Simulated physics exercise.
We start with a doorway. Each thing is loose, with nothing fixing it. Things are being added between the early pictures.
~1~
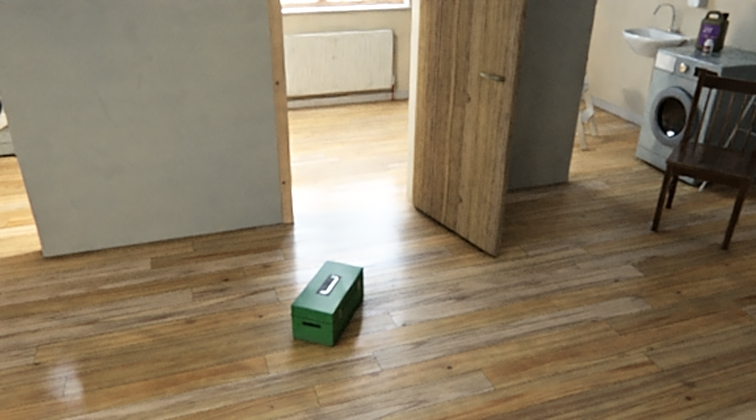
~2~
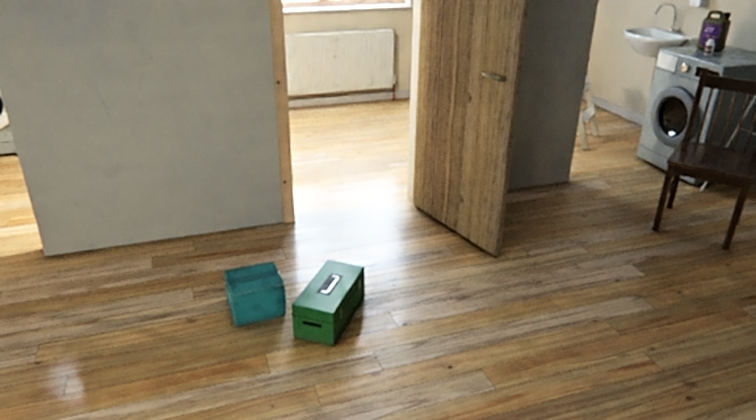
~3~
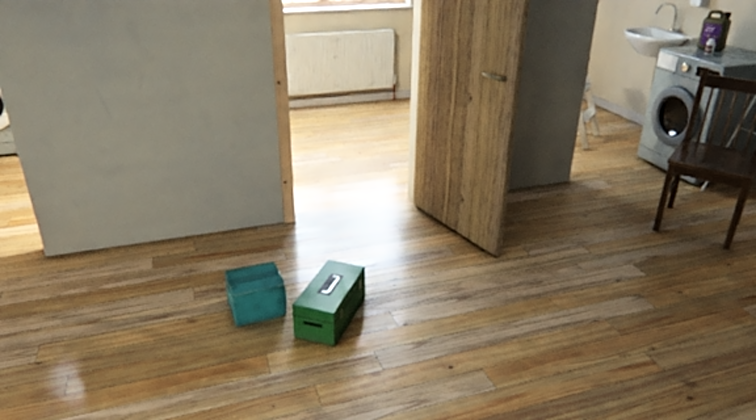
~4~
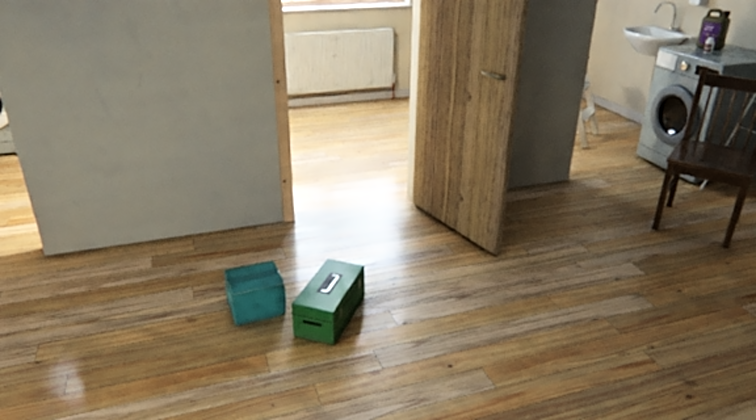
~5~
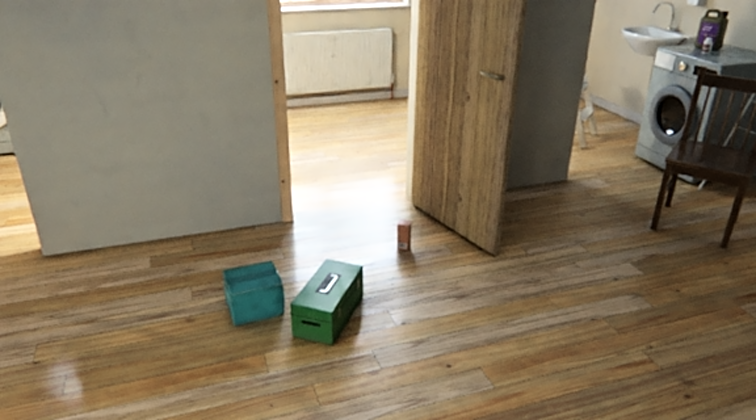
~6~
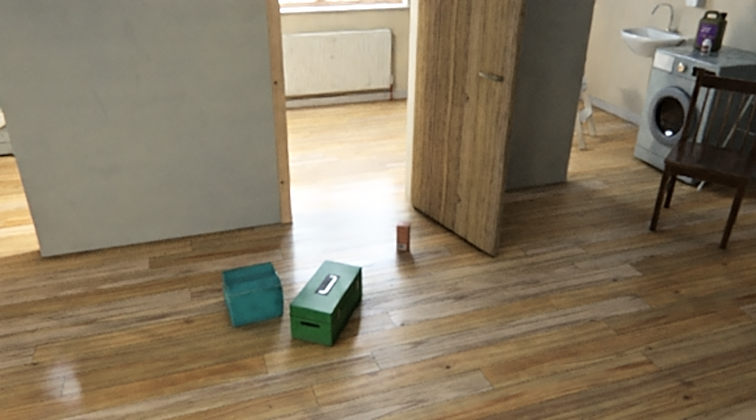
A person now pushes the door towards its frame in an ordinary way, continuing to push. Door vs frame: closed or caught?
Looks like the door swings all the way to the frame.
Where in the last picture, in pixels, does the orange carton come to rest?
Around (301, 196).
Then, 0.90 s after the last picture, door at 54°; orange carton tipped 4° from how it was near (377, 235).
Then, 1.20 s after the last picture, door at 26°; orange carton tipped 8° from how it was near (331, 223).
Then, 1.50 s after the last picture, door at 1°; orange carton slid well along near (304, 202).
At rest, door at 0°; tipped over on the floor, orange carton; the other 2 in place. Seen from the same camera at the end, orange carton near (301, 196).
